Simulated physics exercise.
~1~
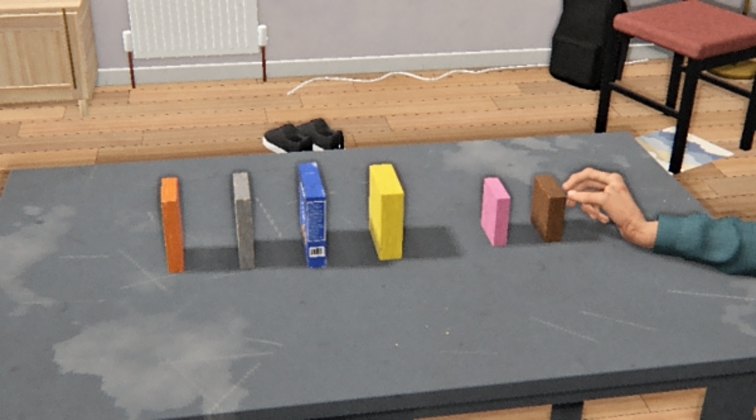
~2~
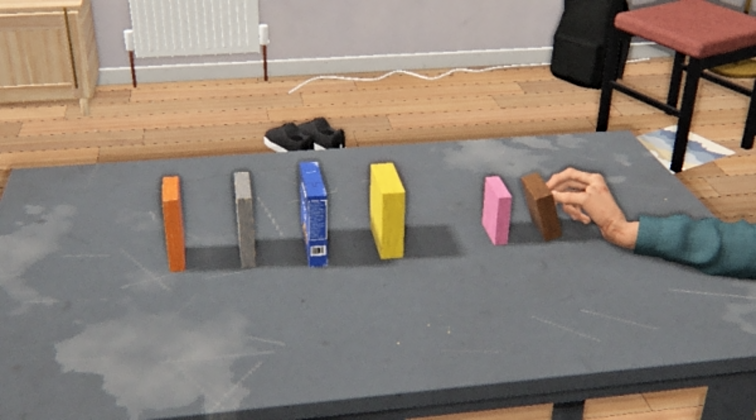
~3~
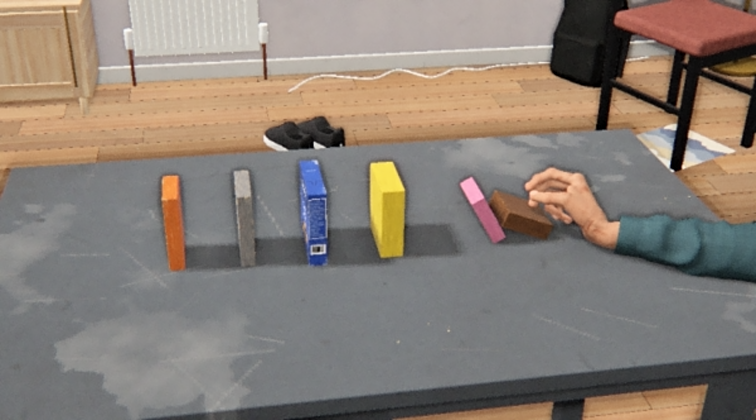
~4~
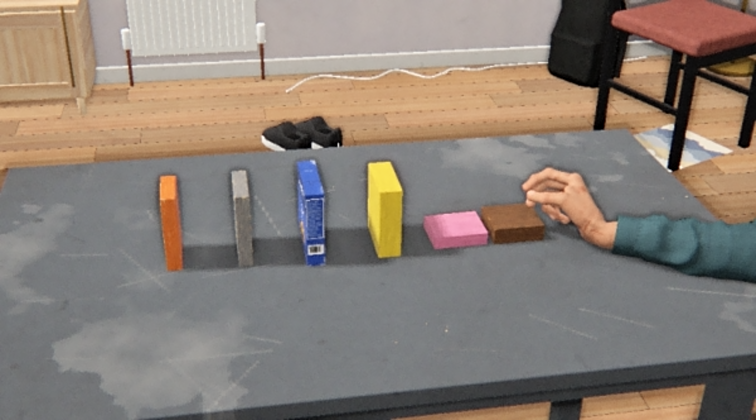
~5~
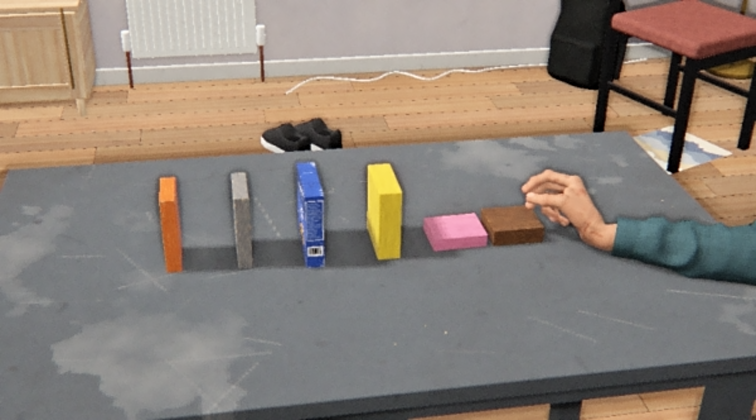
The clip opens on a dark, scuffed table where an orange block, a grey board, a blue packet, a yellow block, a pink block and a brown block stand in a row from left to right. A hand in a teal sleeve reaches in from the right and nudges the top of the brown block. The brown block leans left, then topples against the pink block, which tips left in turn. Both drop flat on the table, the pink one stopping short of the yellow block. The hand hovers above the brown block, while the other four pieces remain upright.
